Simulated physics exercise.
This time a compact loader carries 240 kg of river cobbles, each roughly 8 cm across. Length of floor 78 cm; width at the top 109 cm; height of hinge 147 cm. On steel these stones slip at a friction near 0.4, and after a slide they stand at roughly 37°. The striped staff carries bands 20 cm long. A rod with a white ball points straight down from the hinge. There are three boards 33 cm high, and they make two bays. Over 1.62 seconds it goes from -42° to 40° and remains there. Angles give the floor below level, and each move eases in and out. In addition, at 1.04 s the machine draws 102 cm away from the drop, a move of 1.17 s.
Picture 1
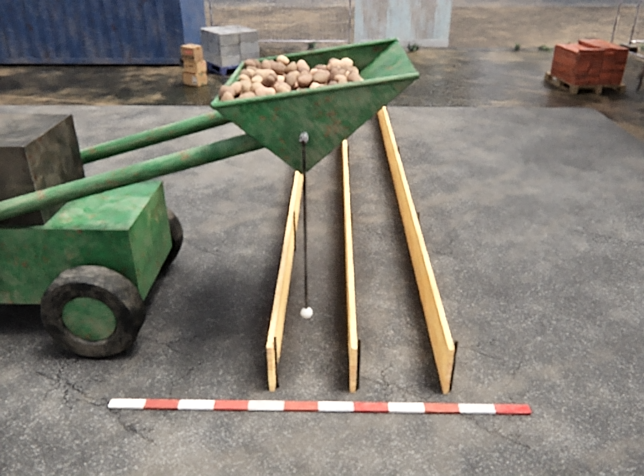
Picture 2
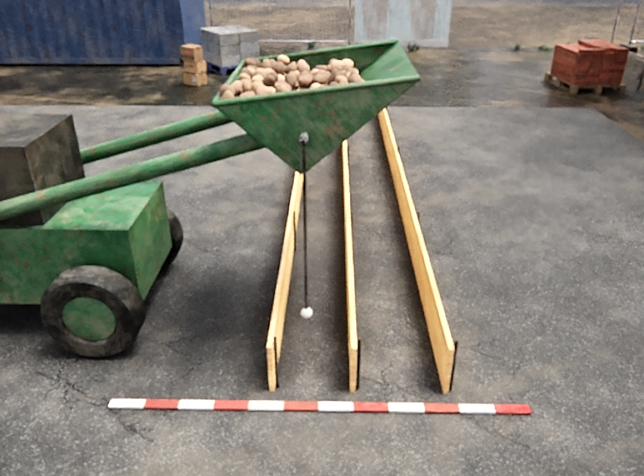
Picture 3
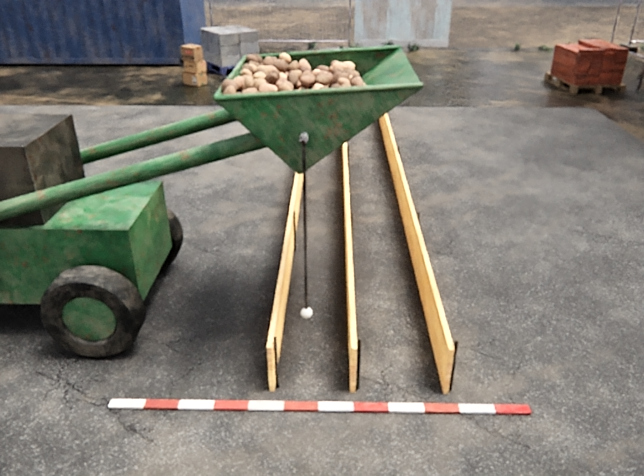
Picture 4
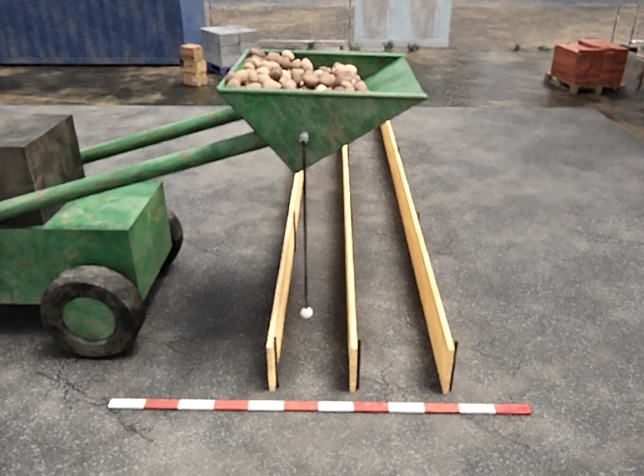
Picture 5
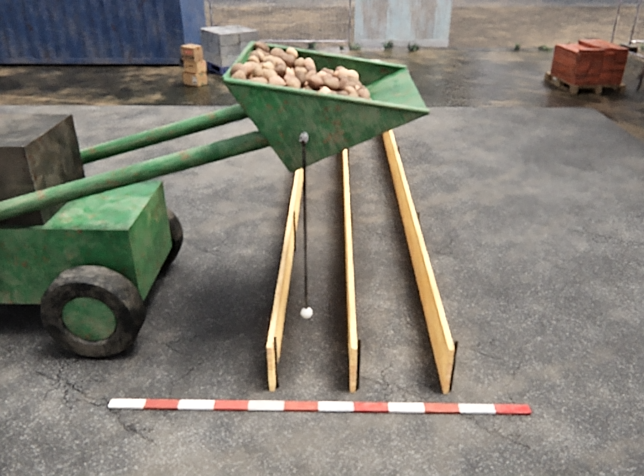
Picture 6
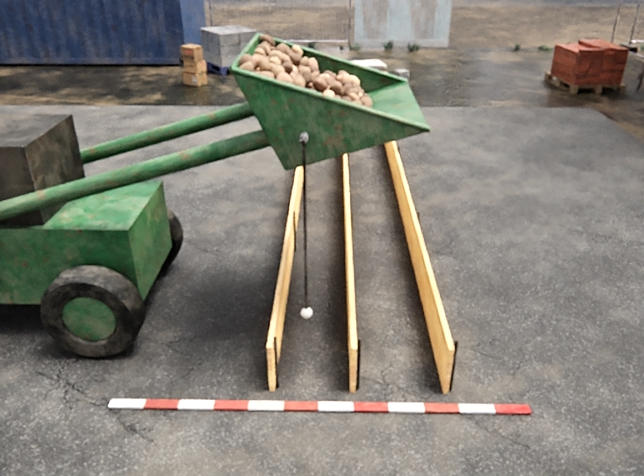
On a paved yard, a green loader gradually tilts its raised bucket of cobbles rightward.
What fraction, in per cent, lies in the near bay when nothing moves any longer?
The fraction is about 40 per cent.
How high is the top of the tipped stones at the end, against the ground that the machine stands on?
I'd put it at roughly 26 cm above the ground.
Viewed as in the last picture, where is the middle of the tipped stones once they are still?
The middle should be near (366, 303).
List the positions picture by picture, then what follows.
The bucket is at -42°, its lip at (418, 76); the top of the load is at (324, 70), in the first picture.
Lip at (420, 78), floor tilted -41°, highest stones at (303, 69), in the second picture.
Lip at (423, 86), floor tilted -37°, highest stones at (264, 67), in the third picture.
The bucket is at -32°, its lip at (426, 97); the top of the load is at (263, 62), in the fourth picture.
The bucket is at -25°, its lip at (429, 112); the top of the load is at (263, 57), in the fifth picture.
The bucket is at -17°, its lip at (429, 130); the top of the load is at (268, 50), in the sixth picture.
A little later the floor is at 27°; 98 % in the bucket, 2 % in the far bay; the foremost stones are at (388, 172).
Then the floor is at 40°; 3 % in the bucket, 1 % short of the bays, 38 % in the near bay, 58 % in the far bay; the foremost stones are at (417, 294).
Later still the floor is at 40°; 0 % in the bucket, 40 % in the near bay, 60 % in the far bay; the foremost stones are at (420, 300).
In the end the floor is at 40°; 0 % in the bucket, 40 % in the near bay, 60 % in the far bay; the foremost stones are at (420, 300).
